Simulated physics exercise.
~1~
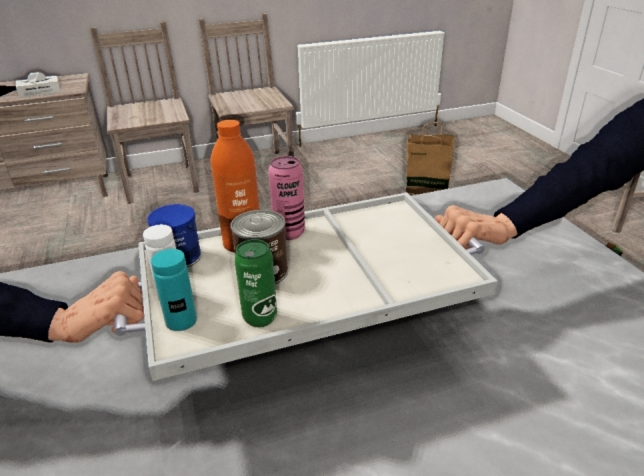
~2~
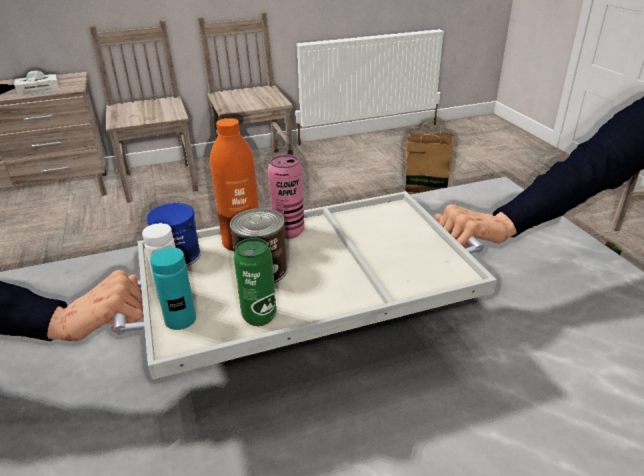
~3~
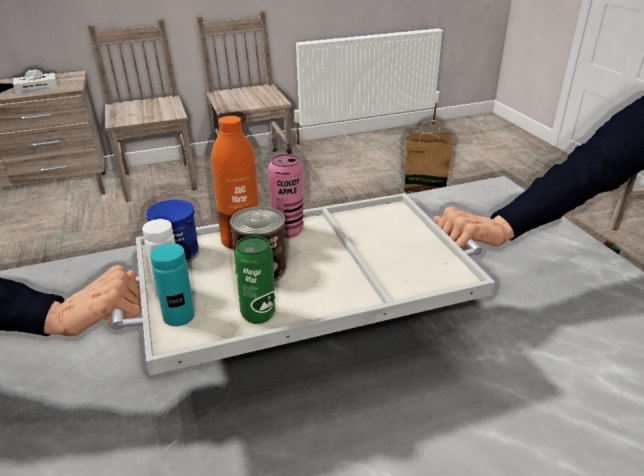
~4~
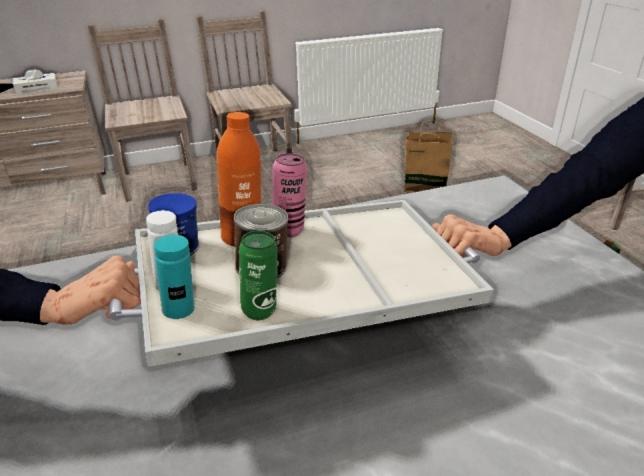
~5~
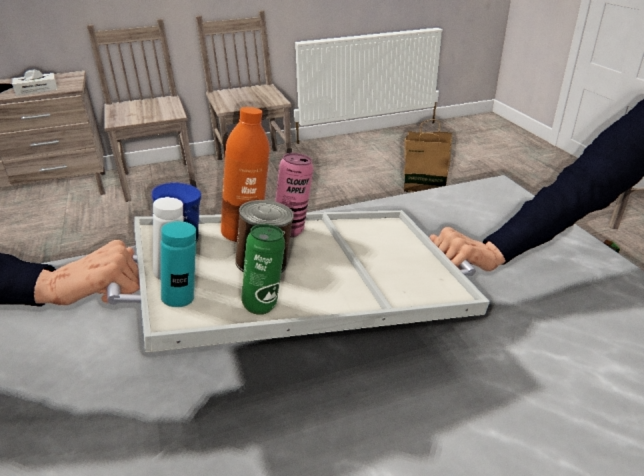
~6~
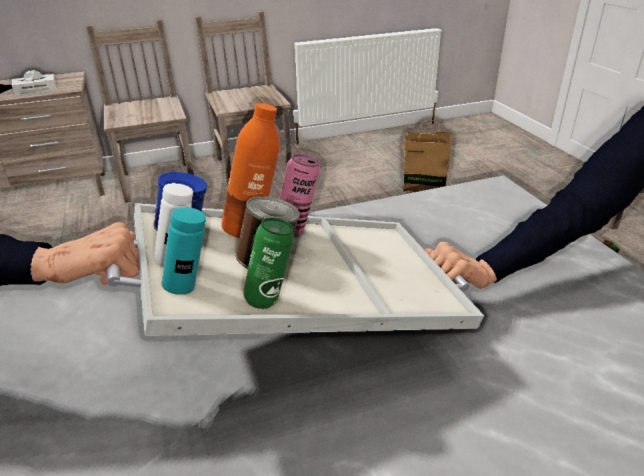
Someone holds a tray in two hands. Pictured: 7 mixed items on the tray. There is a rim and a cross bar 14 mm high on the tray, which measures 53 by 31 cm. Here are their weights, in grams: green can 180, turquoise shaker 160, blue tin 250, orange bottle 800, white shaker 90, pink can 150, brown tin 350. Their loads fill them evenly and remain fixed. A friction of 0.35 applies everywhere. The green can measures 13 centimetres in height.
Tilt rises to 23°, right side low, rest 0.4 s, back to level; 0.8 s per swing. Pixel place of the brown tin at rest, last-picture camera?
Roughly (324, 232).
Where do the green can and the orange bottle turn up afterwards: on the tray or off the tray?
Green can: In bounds; orange bottle: Out of bounds.
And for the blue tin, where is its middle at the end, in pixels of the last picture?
In the last picture it sits around (309, 210).
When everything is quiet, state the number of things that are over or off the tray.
In total, 5.
Then, 0.50 s later than the last frame, tilt 23°, right edge down; brown tin 7 cm from its spot near (310, 237); white shaker on its side; orange bottle rocked 27° off its seat.
Then, 0.80 s later than the last frame, tilt 22°, right edge down; brown tin 12 cm from its spot near (332, 240); orange bottle on its side; white shaker on its side.
Then, 1.10 s later than the last frame, tilt 12°, right edge down; orange bottle now off the tray; brown tin 12 cm from its spot near (329, 236); green can on its side.
When it is over, off the tray, orange bottle; lying over on the tray, green can, turquoise shaker, white shaker and pink can; not toppled but over 5 cm from the start, blue tin and brown tin. In the last view, brown tin near (324, 232).
